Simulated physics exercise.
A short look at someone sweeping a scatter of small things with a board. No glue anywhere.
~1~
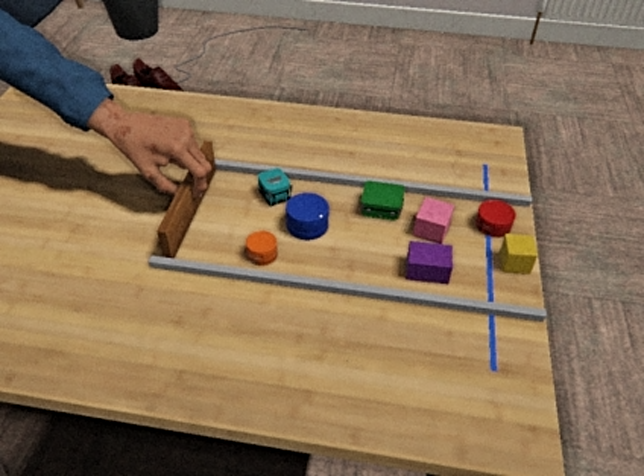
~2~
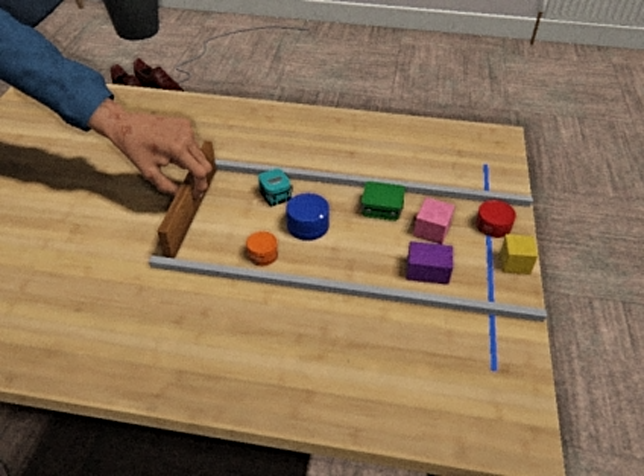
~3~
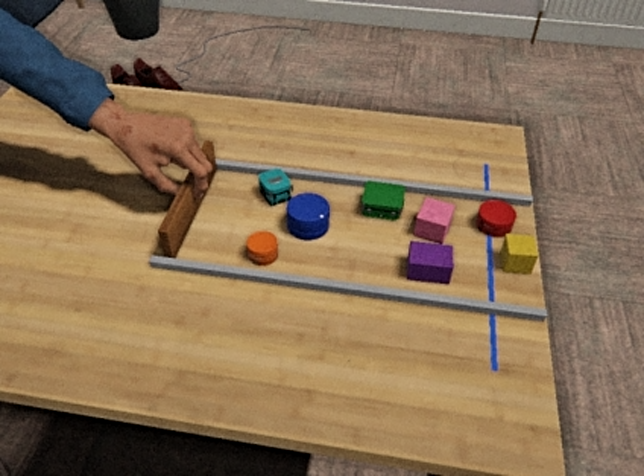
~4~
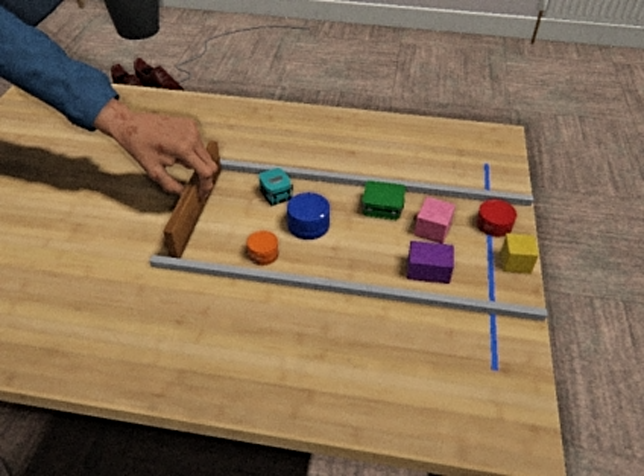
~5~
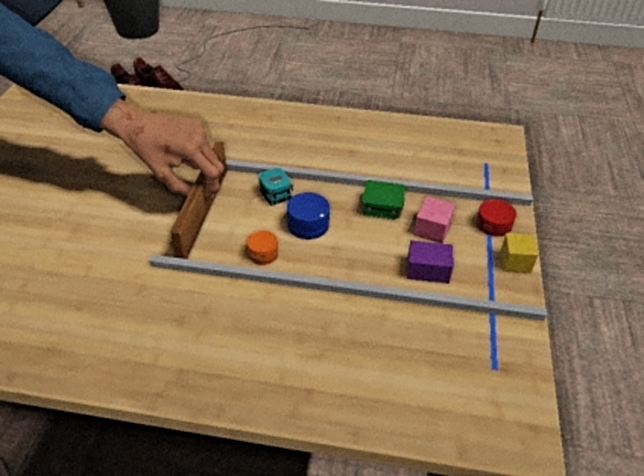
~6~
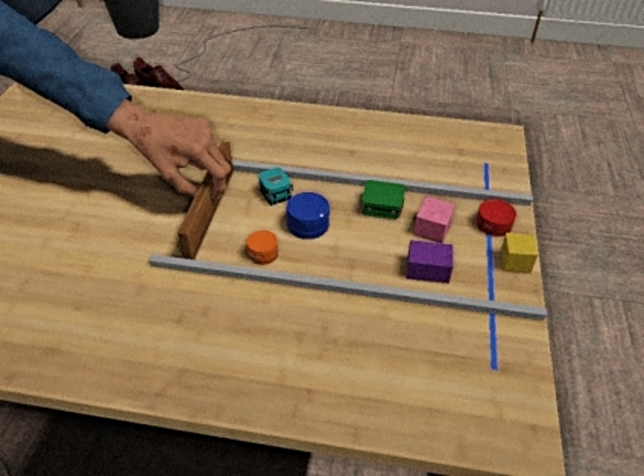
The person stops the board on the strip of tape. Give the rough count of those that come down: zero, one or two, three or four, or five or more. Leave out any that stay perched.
As it turns out, the number that fall off is three or four.
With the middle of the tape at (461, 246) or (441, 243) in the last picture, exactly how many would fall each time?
In that order 1 and 0.
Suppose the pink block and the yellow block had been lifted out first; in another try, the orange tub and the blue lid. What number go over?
Fallen: 1, and 2 in the other try.
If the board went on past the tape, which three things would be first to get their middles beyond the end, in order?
They are the red tub, then the yellow block, then the pink block.
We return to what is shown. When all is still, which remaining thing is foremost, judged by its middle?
The green case ends nearest.
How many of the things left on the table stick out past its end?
It comes to 2.
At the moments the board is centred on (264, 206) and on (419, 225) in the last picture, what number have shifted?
The counts are 2 and 7.
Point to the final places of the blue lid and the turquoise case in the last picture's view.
The blue lid stops around (514, 240); the turquoise case around (504, 216).
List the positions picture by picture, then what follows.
Yellow block (518, 254); red tub (495, 219); pink block (434, 221); board (190, 198); tape (489, 250), in the first picture.
Red tub (495, 219); board (190, 198), in the second picture.
Pink block (434, 220); green case (383, 202), in the third picture.
Yellow block (519, 254); purple block (430, 262), in the fourth picture.
Red tub (496, 218); orange tub (263, 248), in the fifth picture.
Yellow block (519, 253); red tub (496, 218); pink block (434, 219); board (209, 199); tape (490, 249), in the sixth picture.
Soon after, none off yet; yellow block at rest near (519, 253); red tub at rest near (496, 218); pink block at rest near (434, 219).
Then, none off yet; yellow block at rest near (519, 253); red tub at rest near (496, 218); pink block moved a little near (452, 224).
Further on, none off yet; yellow block moving near (528, 254); red tub moved about its own width near (533, 219); pink block moved well along near (508, 234).
At rest, the number that fall off is three or four; fallen, pink block, red tub and yellow block.
